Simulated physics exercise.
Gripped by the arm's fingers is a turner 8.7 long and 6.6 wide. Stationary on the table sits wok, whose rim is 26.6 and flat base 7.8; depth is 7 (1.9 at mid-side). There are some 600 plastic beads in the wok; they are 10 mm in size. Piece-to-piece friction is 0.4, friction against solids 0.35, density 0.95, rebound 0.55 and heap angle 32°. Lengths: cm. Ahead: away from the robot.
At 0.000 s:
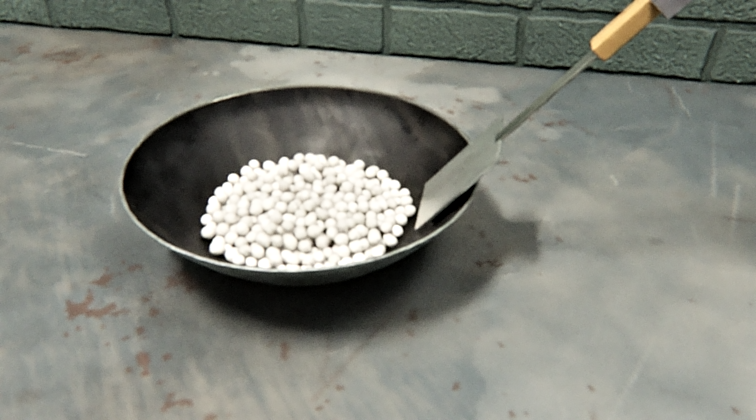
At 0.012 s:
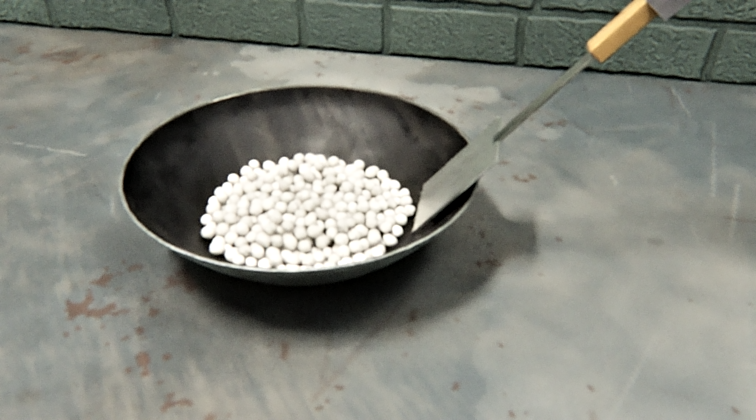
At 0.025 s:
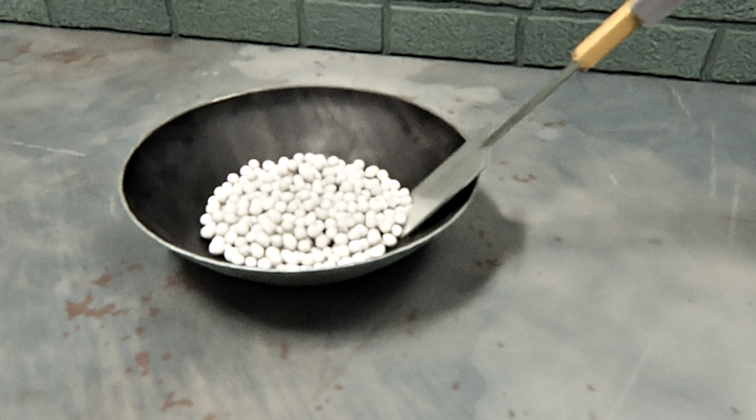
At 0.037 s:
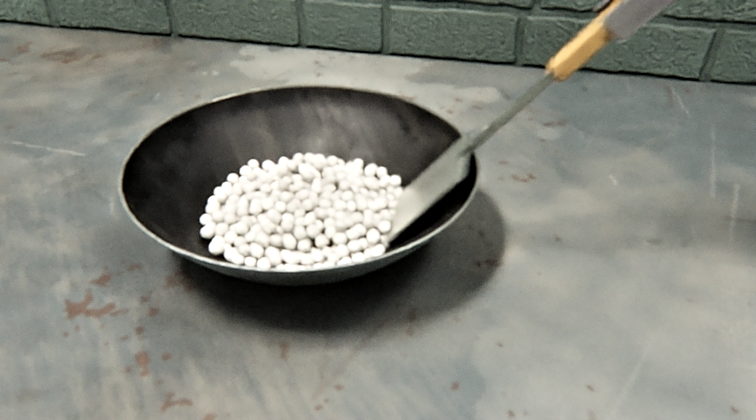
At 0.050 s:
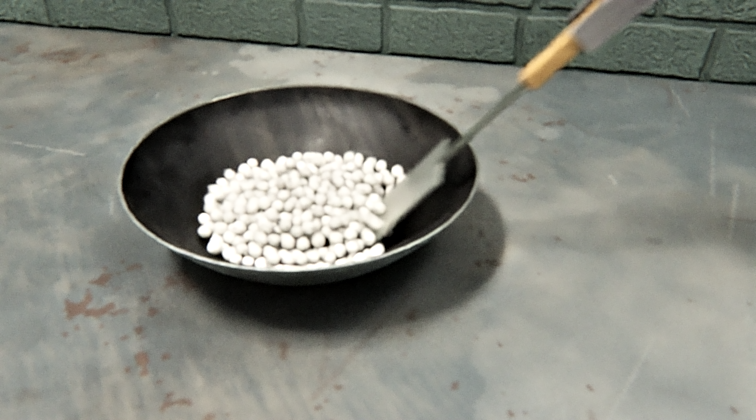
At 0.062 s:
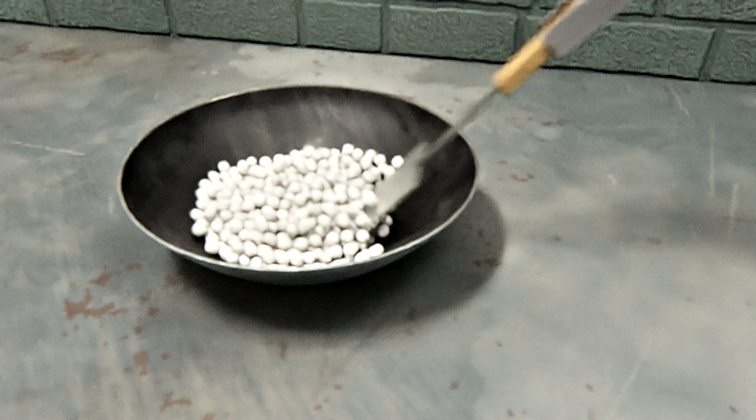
The footage shows a dark wok of small white beads resting on a mottled gray surface as a turner with a wooden-coloured grip slides leftward from the right side into the beads, pushing them slightly to the left.
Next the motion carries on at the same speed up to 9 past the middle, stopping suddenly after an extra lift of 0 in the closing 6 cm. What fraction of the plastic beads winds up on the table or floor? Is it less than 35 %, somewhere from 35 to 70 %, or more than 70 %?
It is from 35 to 70 %.
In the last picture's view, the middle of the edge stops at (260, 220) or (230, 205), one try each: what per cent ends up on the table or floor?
Around 0 per cent for the first try and 25 per cent for the second.
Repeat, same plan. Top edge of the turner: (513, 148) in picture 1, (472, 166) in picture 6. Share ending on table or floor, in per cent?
About 10 per cent.
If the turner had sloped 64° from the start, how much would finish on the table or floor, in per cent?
Then about 45 per cent.
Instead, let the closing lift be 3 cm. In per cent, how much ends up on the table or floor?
Result: Approx. 40 %.
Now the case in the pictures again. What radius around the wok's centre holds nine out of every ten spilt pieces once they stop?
I'd put it at about 65 centimetres.
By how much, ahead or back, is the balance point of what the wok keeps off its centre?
It sits some 2.5 centimetres ahead of centre.
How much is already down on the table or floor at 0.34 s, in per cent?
Estimate: About 5 percent.
After 0.09 s, sloping 52°, highest piece 6 above the table; 605 in the wok.
After 0.12 s, sloping 52°, highest piece 8 above the table; 605 in the wok.
After 0.34 s, sloping 52°, highest piece 17 above the table; 349 in the wok, 25 on the table or floor, 231 on the blade or in flight.
After 1.39 s, sloping 52°, highest piece 6 above the table; 349 in the wok, 256 on the table or floor.
At rest, 349 in the wok, 256 on the table or floor. That is 42 % on the table or floor.
